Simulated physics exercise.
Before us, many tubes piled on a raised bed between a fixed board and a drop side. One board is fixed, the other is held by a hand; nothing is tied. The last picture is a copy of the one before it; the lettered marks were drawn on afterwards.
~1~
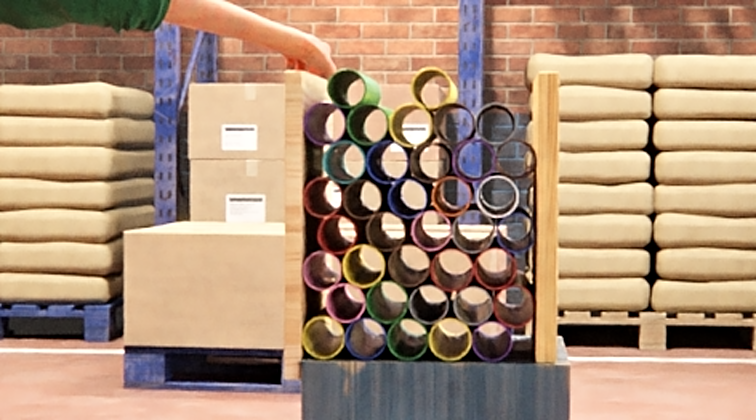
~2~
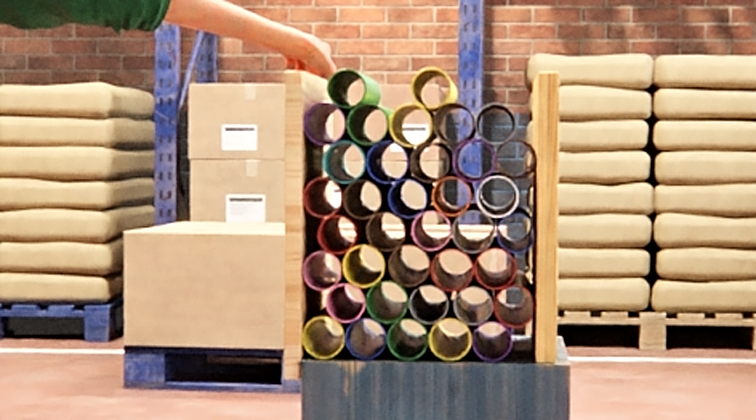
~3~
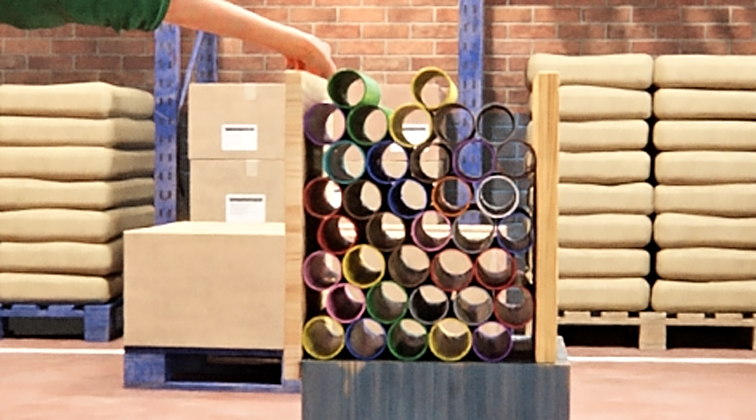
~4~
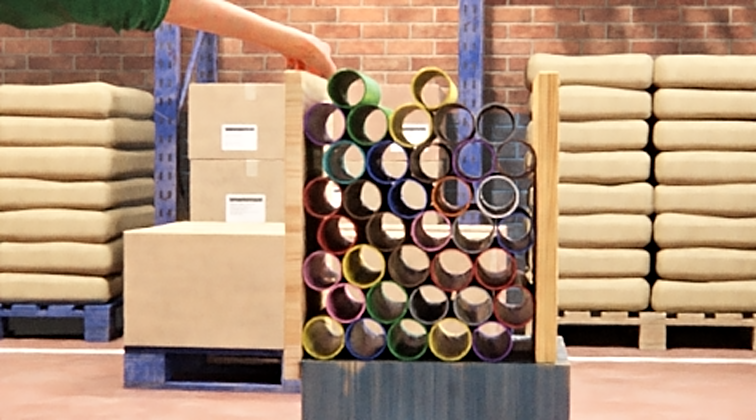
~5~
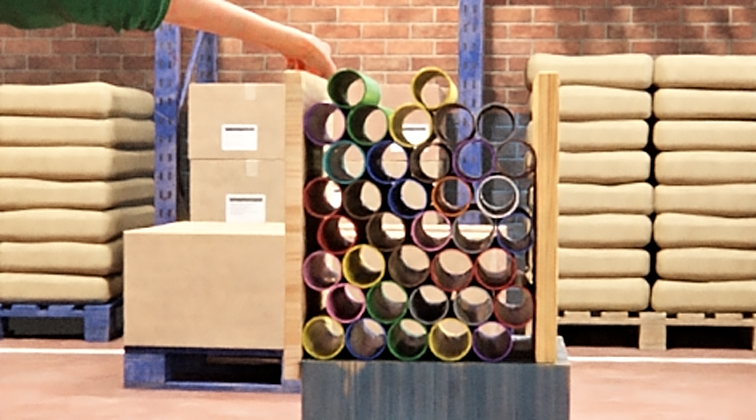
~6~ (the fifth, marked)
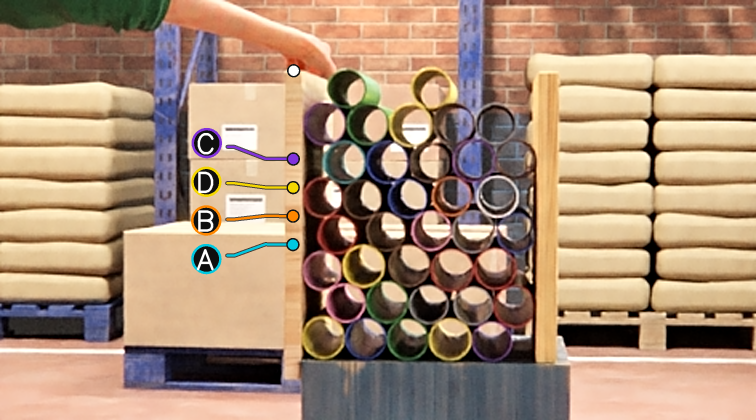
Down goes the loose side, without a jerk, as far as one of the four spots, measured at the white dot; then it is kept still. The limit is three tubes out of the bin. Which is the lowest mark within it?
Stop at B.
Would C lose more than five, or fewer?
Fewer than five.
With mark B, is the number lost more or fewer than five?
Fewer than five.
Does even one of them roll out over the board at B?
At B: Yes.
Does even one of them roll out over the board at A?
At A: Yes.
On the marked copy, A at (293, 245); B at (293, 216); C at (293, 159); D at (293, 188); the white dot at (294, 70).
With B. Early on, top of the board (303, 136).
Further on, top of the board (302, 210).
At the end, top of the board (302, 216), two out over the board.
As for the rest, A more than three out over the board; C two out over the board; D two out over the board.
